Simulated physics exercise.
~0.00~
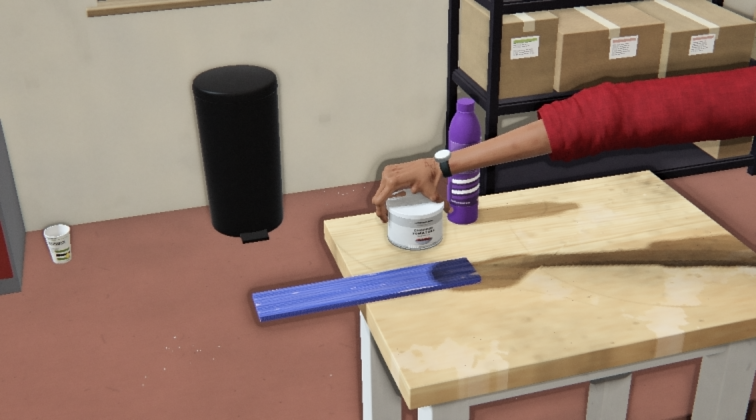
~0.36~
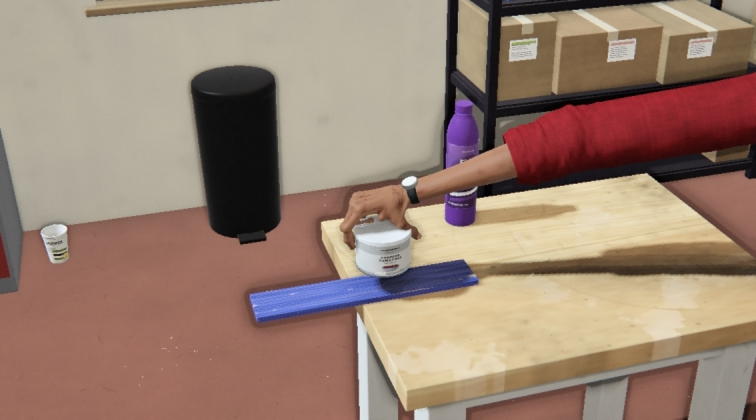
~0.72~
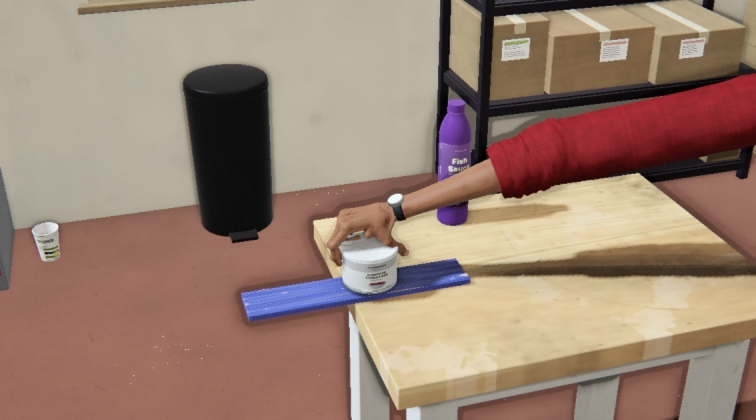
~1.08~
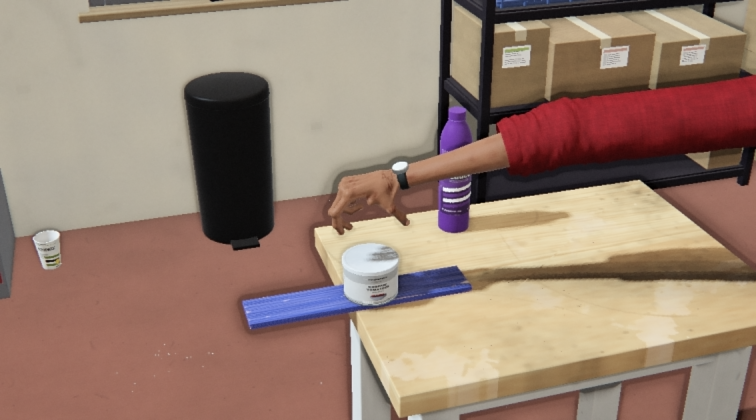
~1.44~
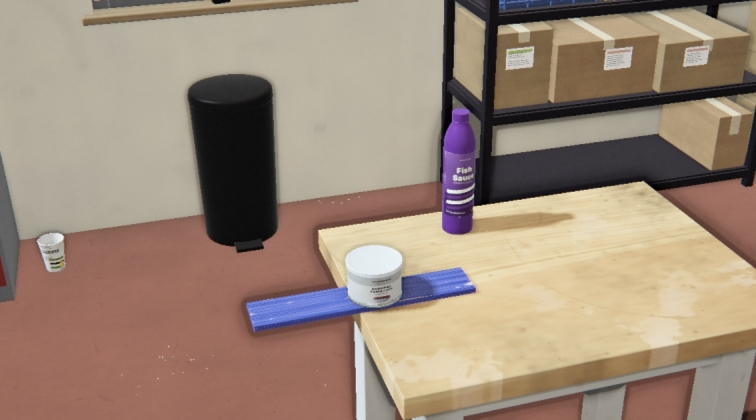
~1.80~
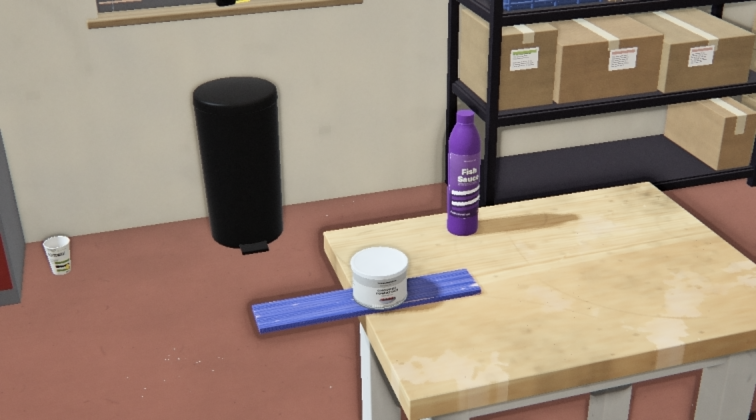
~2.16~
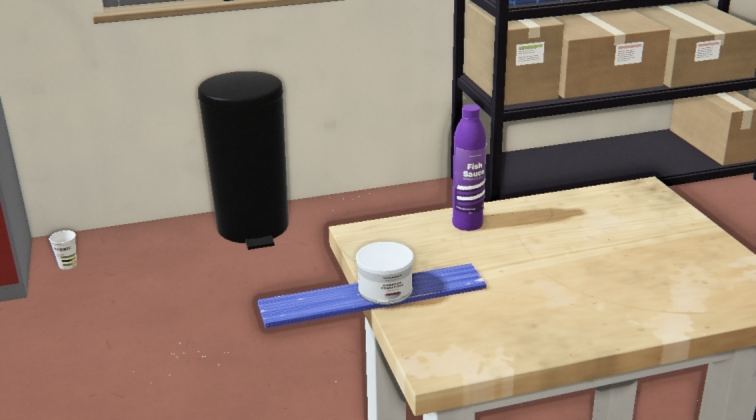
A white tub is set by a hand onto an overhanging blue plank, which stays balanced.
